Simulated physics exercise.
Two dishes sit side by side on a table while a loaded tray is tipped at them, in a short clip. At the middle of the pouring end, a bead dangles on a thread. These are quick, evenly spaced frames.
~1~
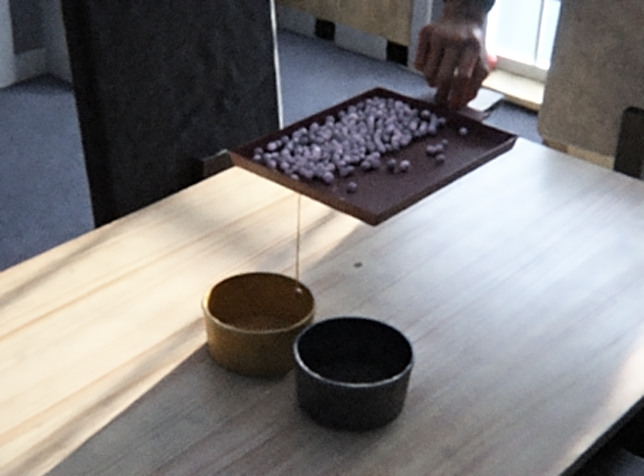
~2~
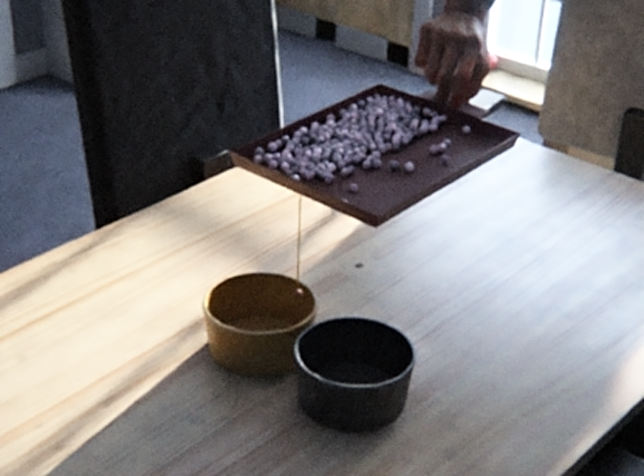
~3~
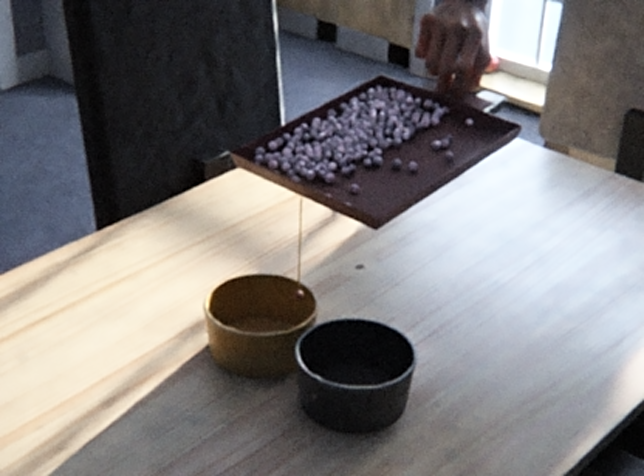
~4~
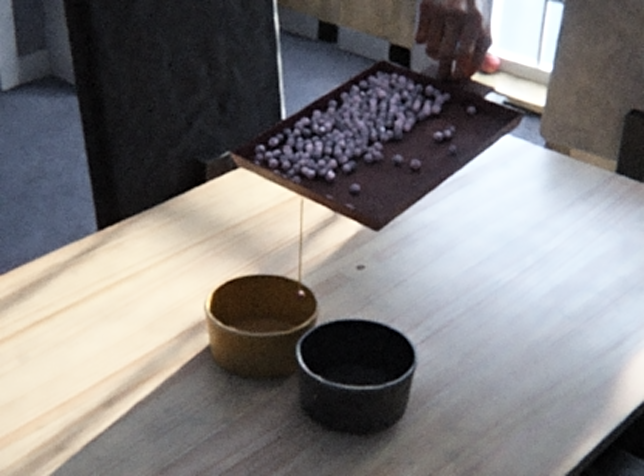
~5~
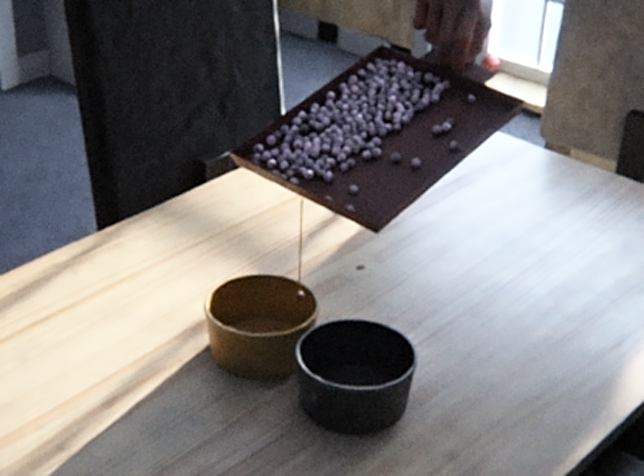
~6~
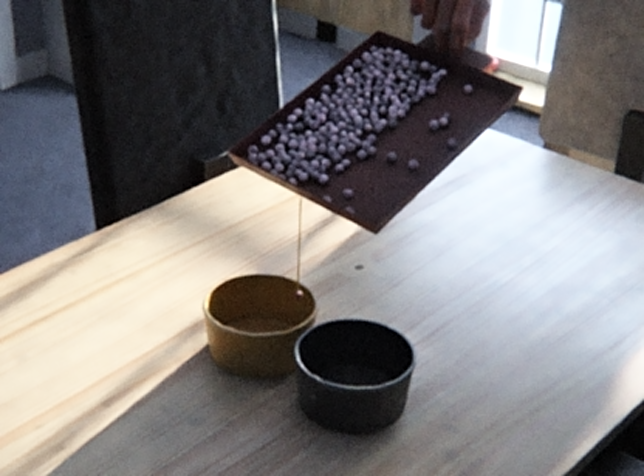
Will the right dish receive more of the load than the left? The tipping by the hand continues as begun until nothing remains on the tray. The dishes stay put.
Yes - the greater part will fall into the right dish.
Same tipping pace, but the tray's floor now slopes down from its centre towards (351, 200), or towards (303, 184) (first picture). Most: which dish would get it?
Heading one: The dish placed right; heading two: The dish placed left.
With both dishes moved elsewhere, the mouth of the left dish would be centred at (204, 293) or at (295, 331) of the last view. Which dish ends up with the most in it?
At the first spot the right-side one comes out ahead, at the second spot the left-side one.
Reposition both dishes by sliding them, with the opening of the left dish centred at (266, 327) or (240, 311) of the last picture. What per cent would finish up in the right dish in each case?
The first try gives 40 per cent, the second 60 per cent.
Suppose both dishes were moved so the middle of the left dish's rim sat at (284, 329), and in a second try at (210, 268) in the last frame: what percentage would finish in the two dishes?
About 80% and about 30%.
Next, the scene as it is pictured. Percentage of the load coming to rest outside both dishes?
I'd say around 20 per cent.
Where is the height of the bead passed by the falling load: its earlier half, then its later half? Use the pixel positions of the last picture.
Earlier half at (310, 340), later half at (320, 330).
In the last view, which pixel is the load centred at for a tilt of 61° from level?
Roughly (323, 203).
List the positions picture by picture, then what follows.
In the first frame, corners of the pouring end at (235, 151) and (376, 211), level; middle of the load at (358, 139), sugar pearls; left dish at (220, 342); right dish at (315, 395); bead on its thread at (297, 294).
In the second frame, corners of the pouring end at (236, 152) and (376, 213), level; middle of the load at (358, 138).
In the third frame, corners of the pouring end at (236, 152) and (377, 215), tipped barely, lowest at the right corner; middle of the load at (359, 133).
In the fourth frame, corners of the pouring end at (237, 152) and (377, 218), tipped a little, lowest at the right corner; middle of the load at (360, 126), a small part on the move.
In the fifth frame, corners of the pouring end at (236, 152) and (376, 220), tipped a little, lowest at the right corner; middle of the load at (359, 119), a small part on the move.
In the sixth frame, corners of the pouring end at (233, 151) and (375, 222), tipped clearly, lowest at the right corner; middle of the load at (354, 114), nearly all on the move; left dish at (221, 344); right dish at (316, 398).
Soon after the last picture, tray tipped steeply; about two thirds on the tray; a small part in the right dish; a stray few in the left dish; a stray few outside both; about a quarter in the air.
A little later, tray tipped right over; a small part on the tray; about half in the right dish; about a quarter in the left dish; about a quarter outside both; a small part in the air.
Later still, tray tipped past a quarter turn; about half in the right dish; about a quarter in the left dish; about a quarter outside both.
By the end, tray tipped past a quarter turn; about half in the right dish; about a quarter in the left dish; about a quarter outside both.
